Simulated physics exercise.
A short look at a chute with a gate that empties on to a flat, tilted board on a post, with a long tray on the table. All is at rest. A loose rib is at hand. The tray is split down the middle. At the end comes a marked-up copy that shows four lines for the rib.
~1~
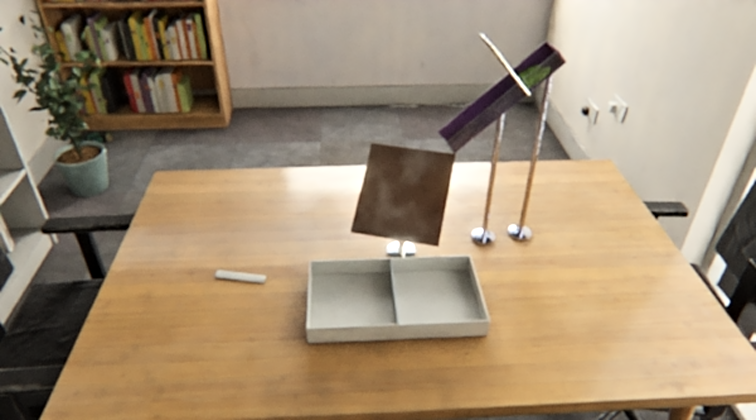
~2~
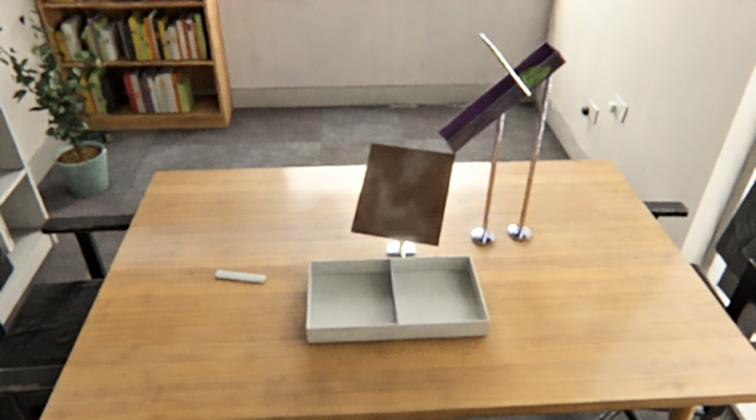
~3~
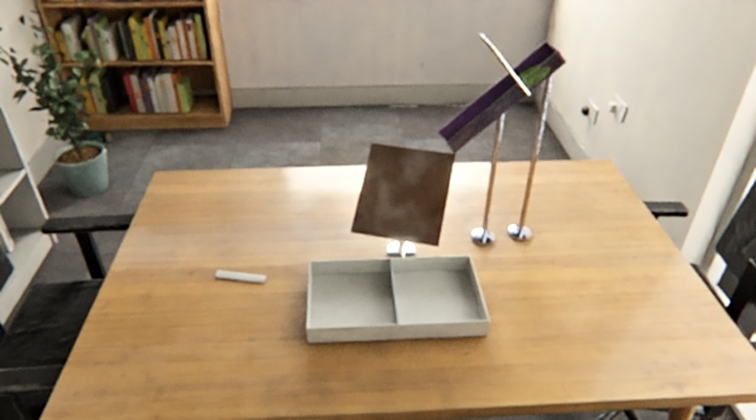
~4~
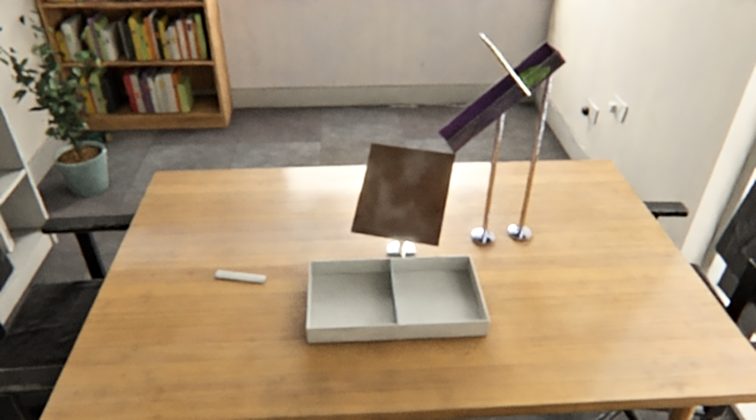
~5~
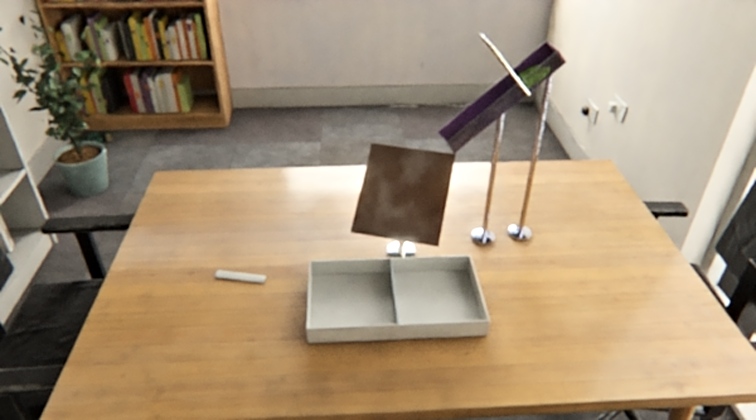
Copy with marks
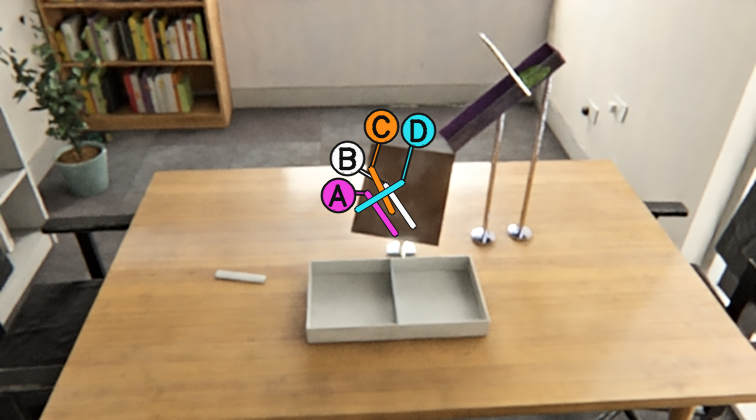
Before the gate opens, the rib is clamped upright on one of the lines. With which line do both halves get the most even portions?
Go for C.
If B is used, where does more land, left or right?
Right.
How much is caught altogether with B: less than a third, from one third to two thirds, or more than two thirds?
More than two thirds.
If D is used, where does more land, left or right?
The left half.
On the marked copy, line A from (367, 193) to (395, 233); line B from (385, 185) to (413, 225); line C from (371, 169) to (392, 211); line D from (402, 182) to (357, 209).
For line A, of what is caught, a stray few in the left half, nearly all in the right.
For line B, of what is caught, a small part in the left half, nearly all in the right.
For line C, of what is caught, about a third in the left half, about two thirds in the right.
For line D, of what is caught, nearly all in the left half, a small part in the right.
